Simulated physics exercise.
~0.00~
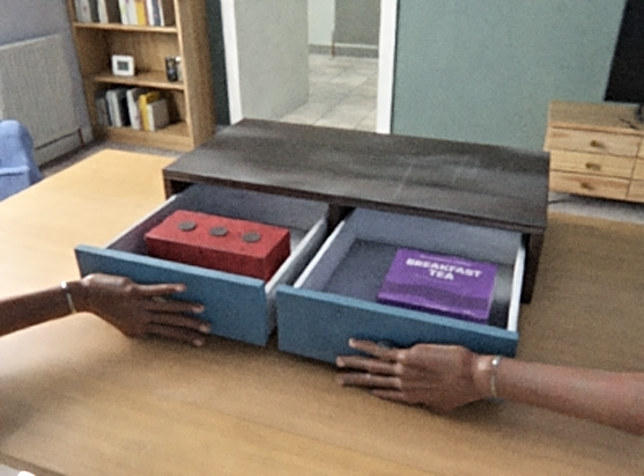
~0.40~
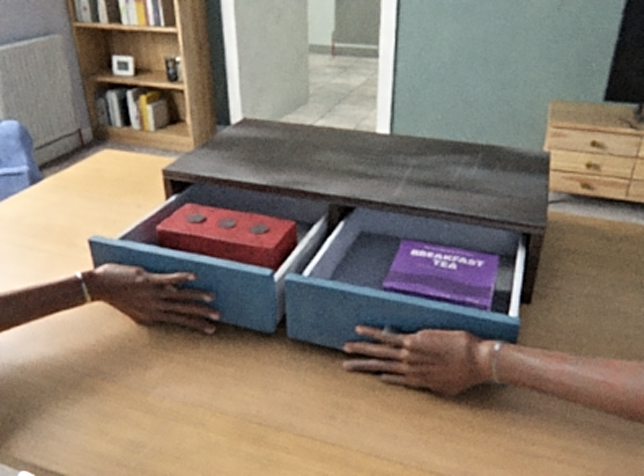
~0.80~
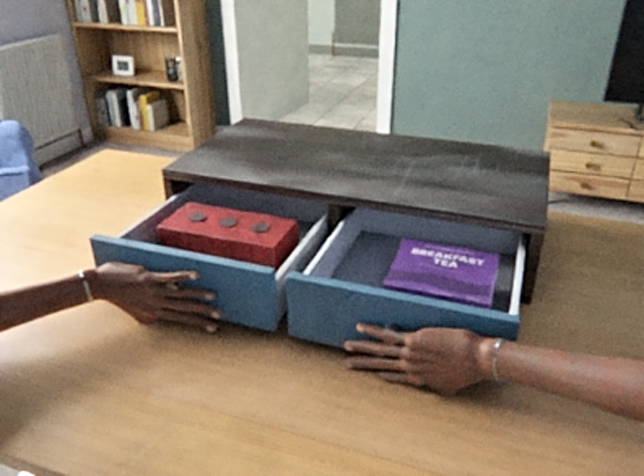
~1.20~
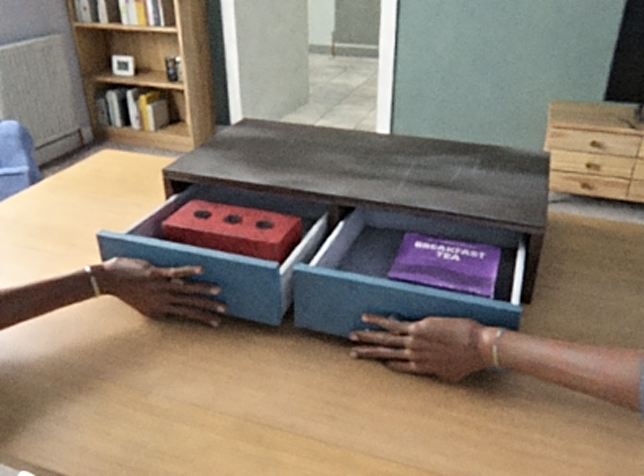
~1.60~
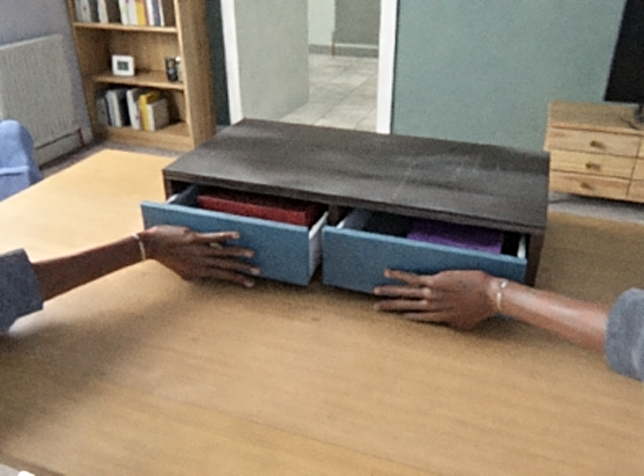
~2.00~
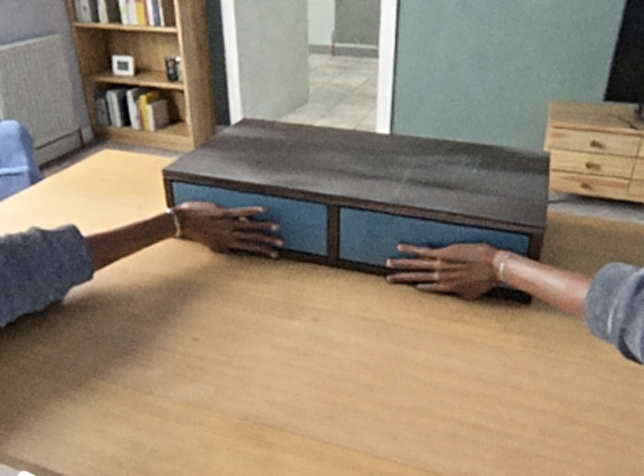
On a wooden table in a room with a bookshelf, two hands push the blue fronts of two open drawers in a dark chest, the left holding a red brick and the right a purple tea box, sliding both inward until they close flush, hiding the contents.
